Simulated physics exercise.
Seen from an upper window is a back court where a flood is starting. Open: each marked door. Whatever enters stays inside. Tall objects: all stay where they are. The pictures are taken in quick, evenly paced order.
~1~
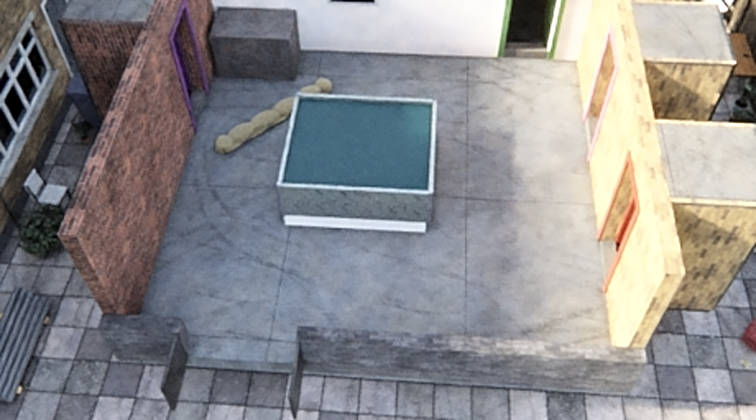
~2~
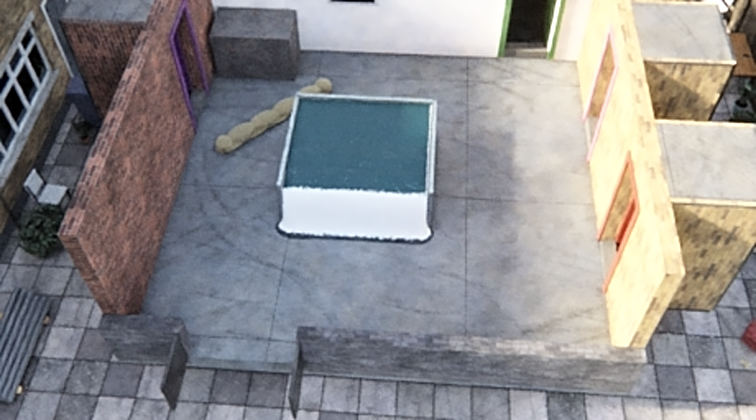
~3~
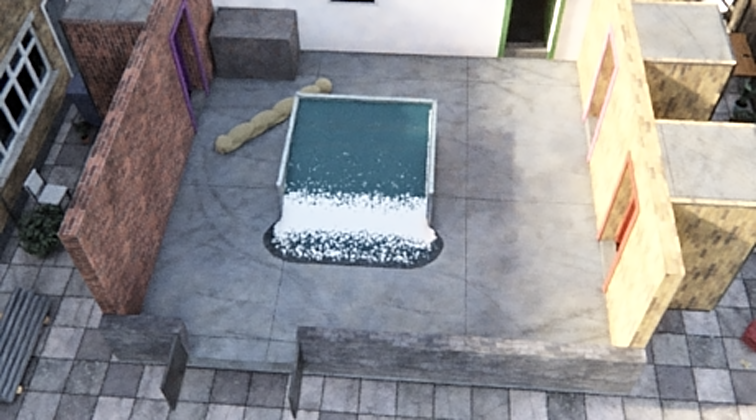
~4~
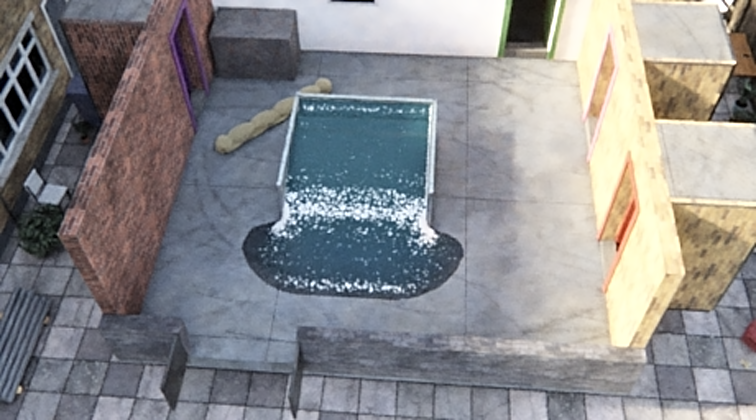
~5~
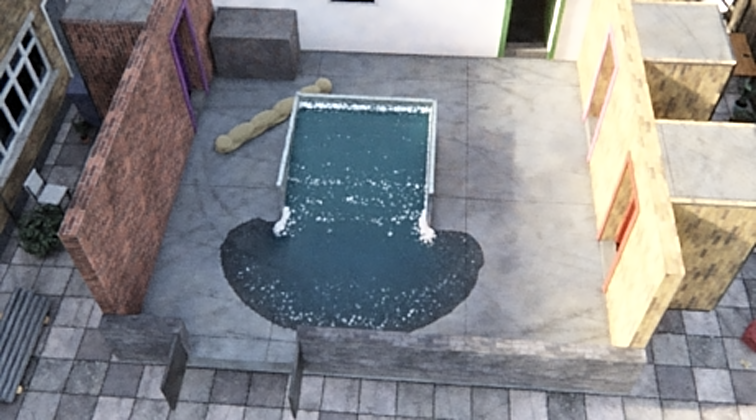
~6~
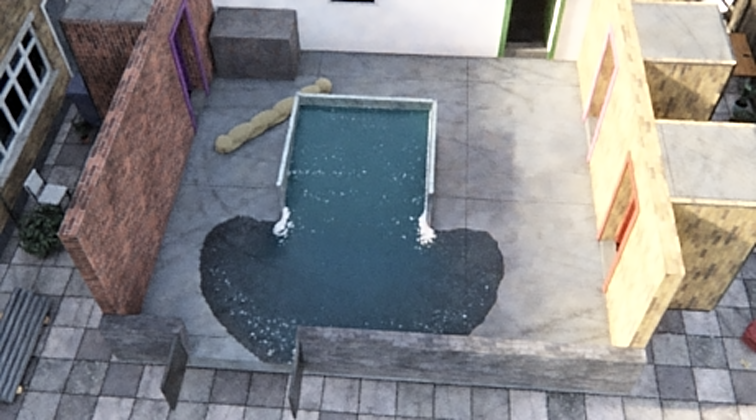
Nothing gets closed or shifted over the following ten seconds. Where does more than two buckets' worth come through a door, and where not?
Through the purple door two buckets or less; through the red door more than two buckets; through the pink door two buckets or less; through the green door two buckets or less.
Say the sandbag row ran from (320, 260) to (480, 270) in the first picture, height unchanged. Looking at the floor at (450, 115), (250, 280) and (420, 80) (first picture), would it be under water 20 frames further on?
Spot one: Still bare; spot two: Drenched; spot three: Still bare.
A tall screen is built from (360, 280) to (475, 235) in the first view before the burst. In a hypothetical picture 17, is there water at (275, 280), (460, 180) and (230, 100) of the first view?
Taking the points in order, they are inundated, inundated and high and dry.
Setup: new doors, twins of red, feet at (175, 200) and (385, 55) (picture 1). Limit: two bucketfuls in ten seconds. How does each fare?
Falls short; falls short.
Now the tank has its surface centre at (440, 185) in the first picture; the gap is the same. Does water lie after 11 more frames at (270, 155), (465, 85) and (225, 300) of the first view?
Taking the three spots in that order, I'd say spared, then spared, then drenched.
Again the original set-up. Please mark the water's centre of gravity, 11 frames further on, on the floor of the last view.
Somewhere near (369, 263).
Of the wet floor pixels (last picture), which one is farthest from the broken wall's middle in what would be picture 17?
Farthest reach: About (606, 368).
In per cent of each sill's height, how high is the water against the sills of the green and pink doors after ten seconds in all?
I'd put it at close to 40 and 20 per cent.
A moment on, water covers 30 % of the floor; the purple door not reached, the red door not reached, the pink door not reached, the green door not reached.
Next, water covers 35 % of the floor; the purple door not reached, the red door not reached, the pink door not reached, the green door not reached.
Then, water covers 50 % of the floor; the purple door not reached, the red door over two buckets in, the pink door wet at the sill, nothing in, the green door not reached.
Later, water covers 85 % of the floor; the purple door wet at the sill, nothing in, the red door far over two buckets in, the pink door wet at the sill, nothing in, the green door wet at the sill, nothing in.
In the end, water covers 95 % of the floor; the purple door wet at the sill, nothing in, the red door far over two buckets in, the pink door wet at the sill, nothing in, the green door wet at the sill, nothing in.
